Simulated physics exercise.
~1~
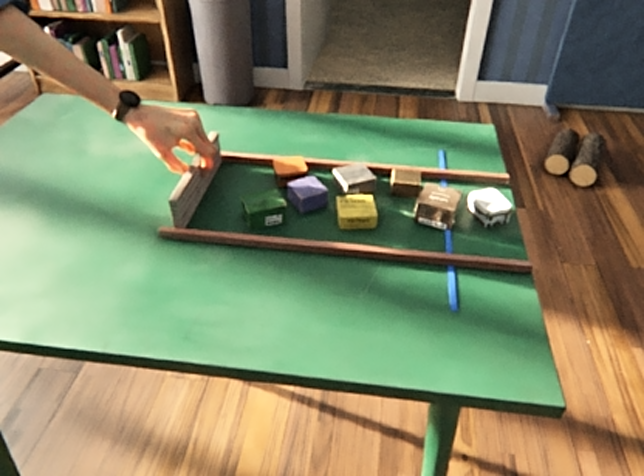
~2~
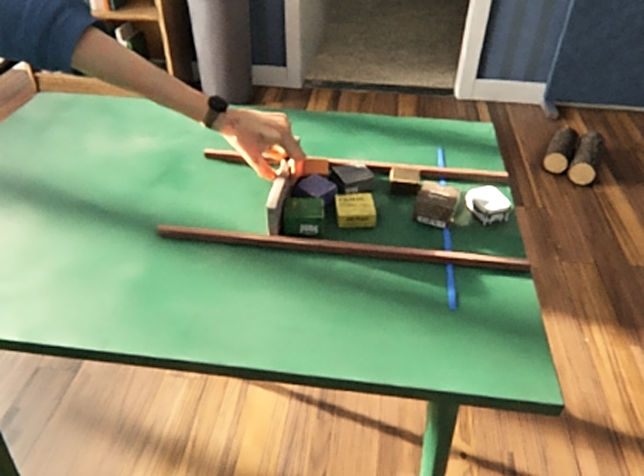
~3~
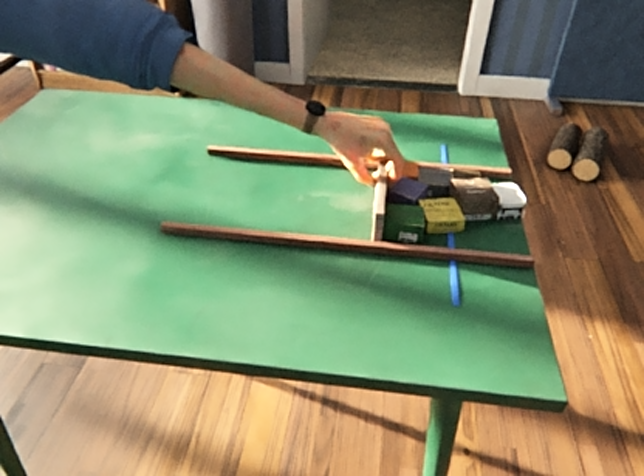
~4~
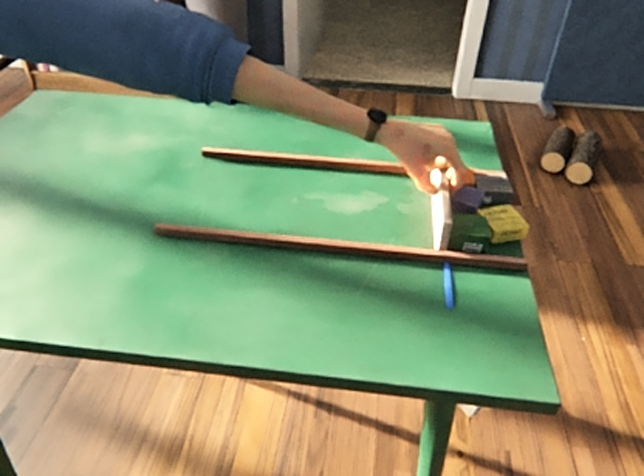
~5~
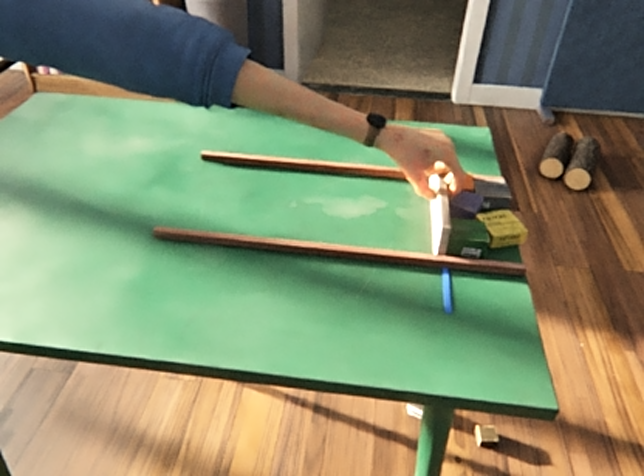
A hand slides a board rightward along a green table, pushing several small blocks off the edge.
